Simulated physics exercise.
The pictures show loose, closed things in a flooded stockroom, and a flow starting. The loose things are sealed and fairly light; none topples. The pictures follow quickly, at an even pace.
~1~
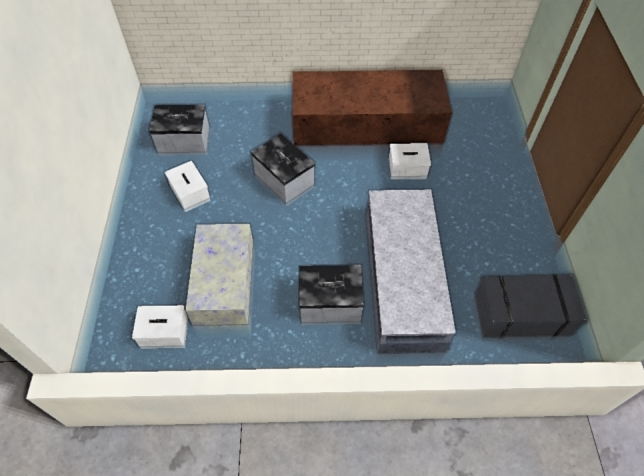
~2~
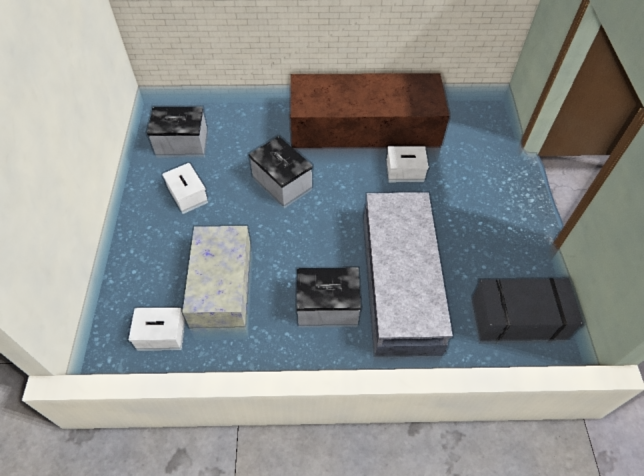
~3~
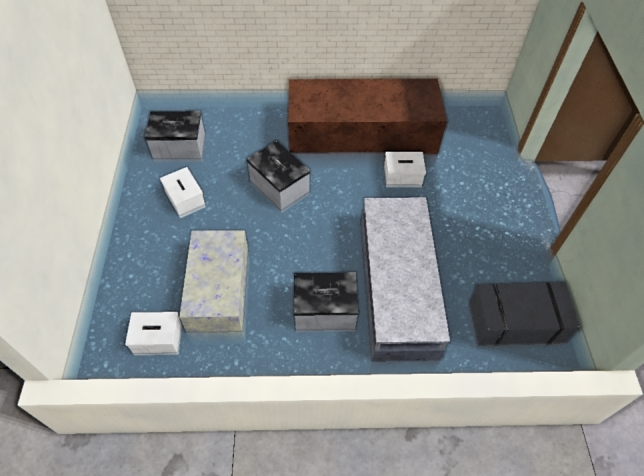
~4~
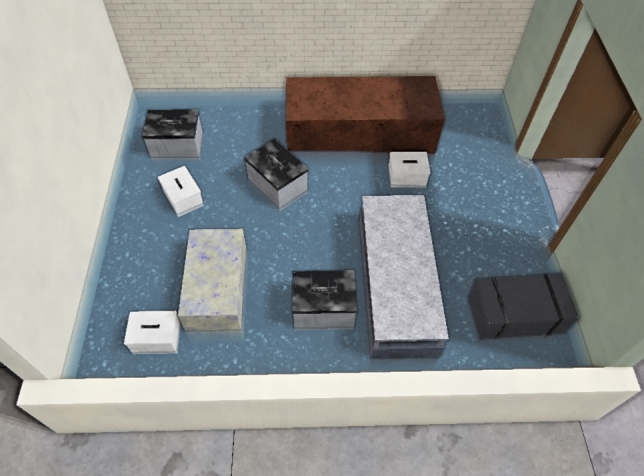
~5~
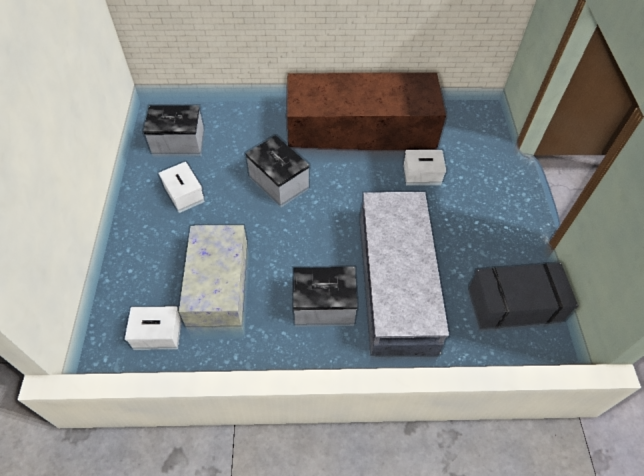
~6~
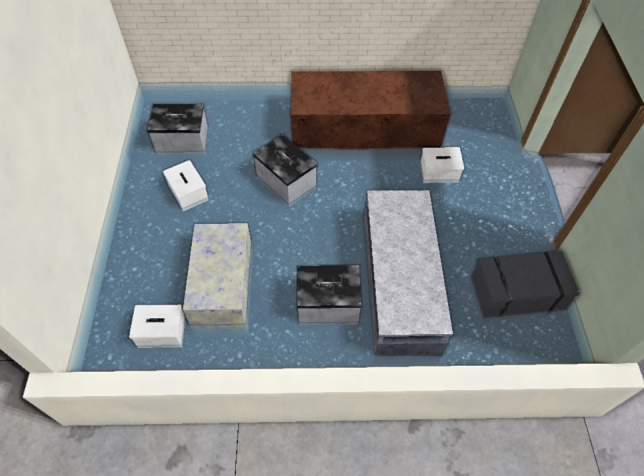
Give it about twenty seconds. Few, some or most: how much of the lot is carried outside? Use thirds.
That comes to between one and two thirds.
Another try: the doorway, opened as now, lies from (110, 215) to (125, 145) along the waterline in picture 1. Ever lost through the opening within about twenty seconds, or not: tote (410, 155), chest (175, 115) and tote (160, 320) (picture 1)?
In that order: Washed out, through, yes.
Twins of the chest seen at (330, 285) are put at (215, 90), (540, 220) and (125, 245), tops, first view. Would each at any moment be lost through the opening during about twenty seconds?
In that order: No, carried outside, no.
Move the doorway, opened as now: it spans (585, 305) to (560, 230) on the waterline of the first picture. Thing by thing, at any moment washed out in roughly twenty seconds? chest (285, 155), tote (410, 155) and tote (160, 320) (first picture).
In that order: Out, carried outside, no.
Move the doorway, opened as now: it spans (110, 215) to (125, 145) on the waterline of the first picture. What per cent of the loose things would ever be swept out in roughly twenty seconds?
About 70 per cent.
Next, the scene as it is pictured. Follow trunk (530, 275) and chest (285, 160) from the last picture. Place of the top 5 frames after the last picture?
At about (531, 241) and (355, 153).
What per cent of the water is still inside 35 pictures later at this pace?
I make it 42 per cent.
A moment on, 1 of 7 are out; 6 afloat.
Next, 3 of 7 are out; 4 afloat.
Later, 4 of 7 are out; 3 afloat.
In the end, 4 of 7 are out; 3 afloat.
